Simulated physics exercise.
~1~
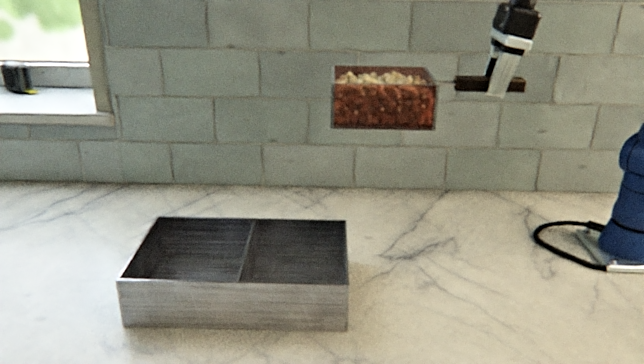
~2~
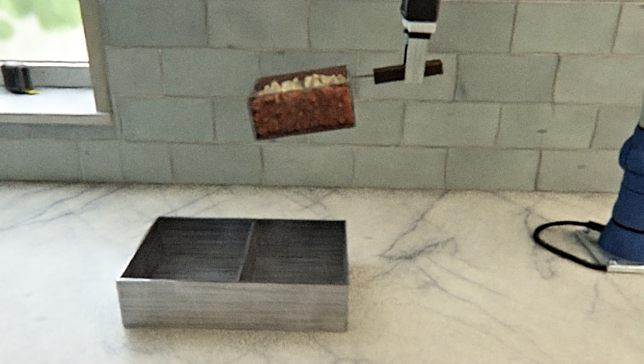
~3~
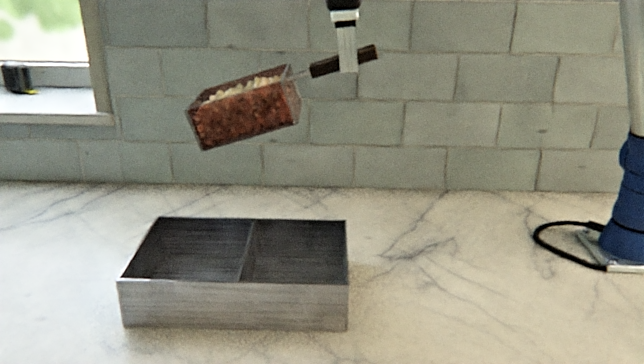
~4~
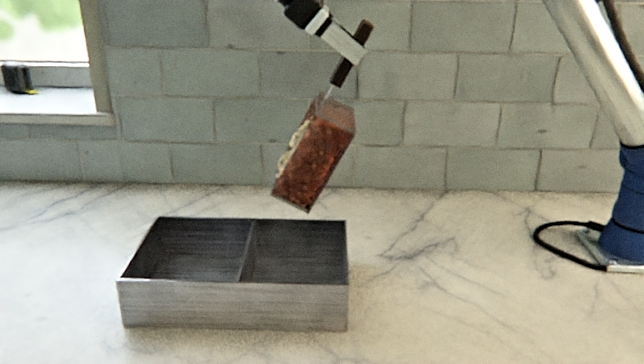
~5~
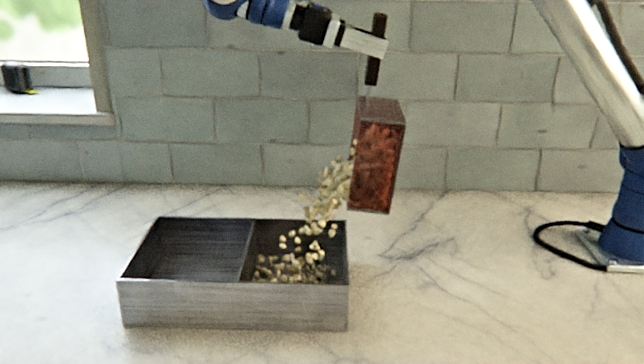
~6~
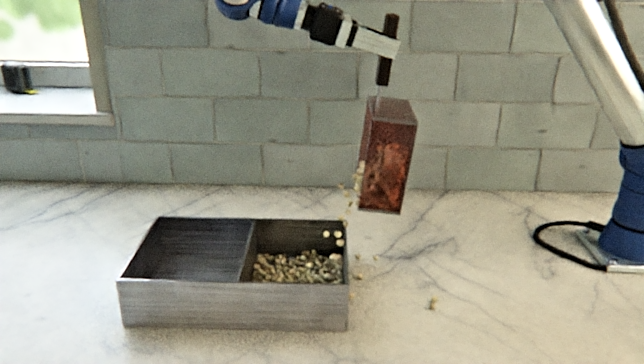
A robot arm carried a reddish-brown box of pale dried beans leftward over a divided grey tray, then swung back right while tipping it steeply, and the beans poured into the right-hand compartment, a few still dropping and one lying on the marble counter.
